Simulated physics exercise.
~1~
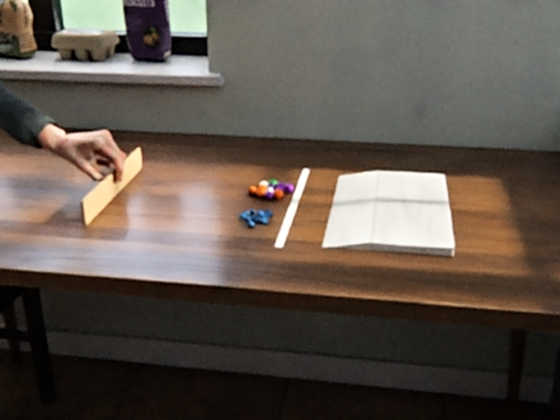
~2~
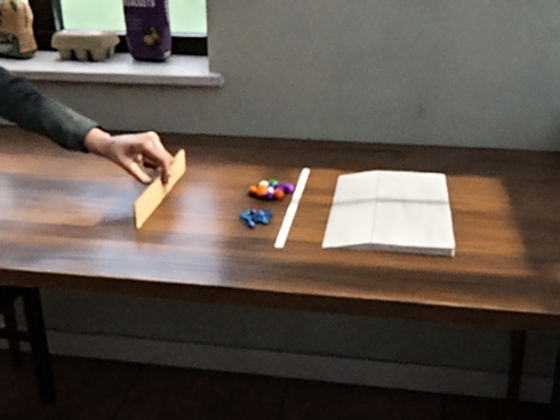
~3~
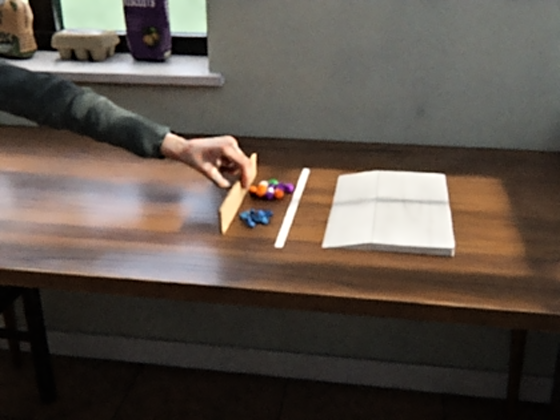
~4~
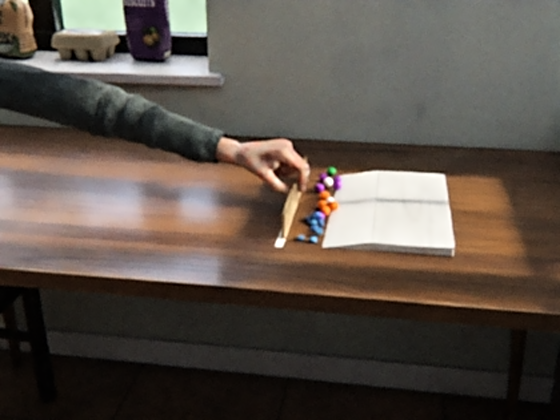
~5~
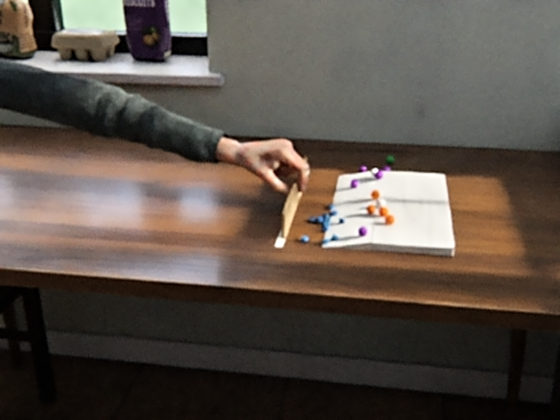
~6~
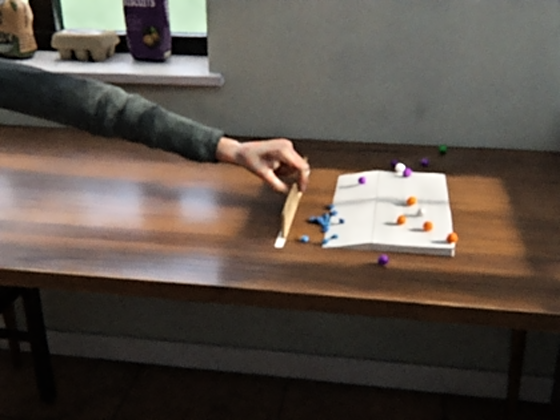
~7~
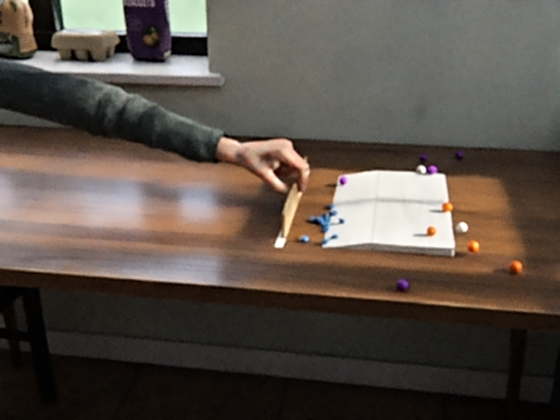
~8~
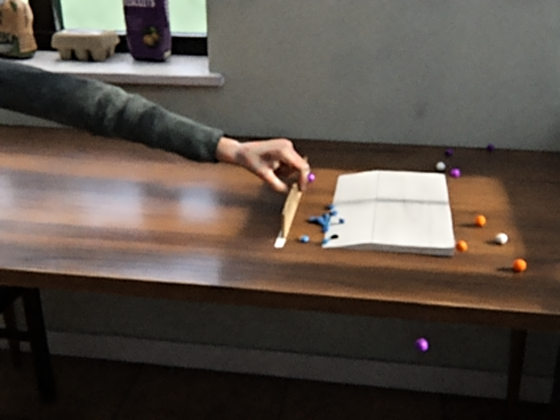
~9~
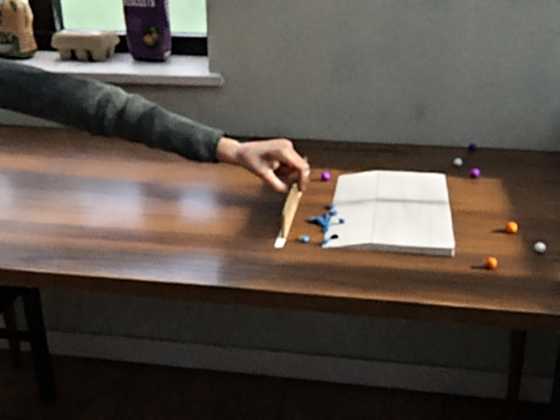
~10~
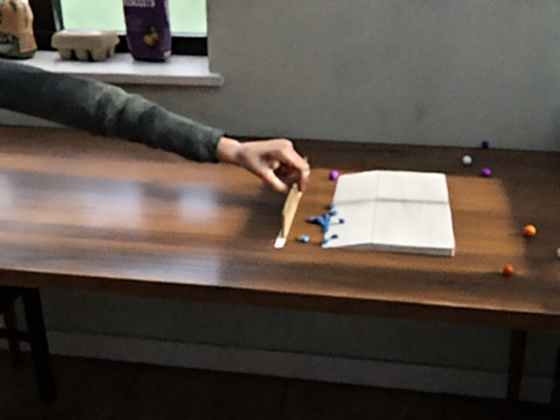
A hand slid an upright card across a wooden table, pushing colorful balls and small blue pieces toward a low white ramp; the card stopped at the tape, most balls rolled over and beyond the slab, and the blue pieces stayed near its foot.
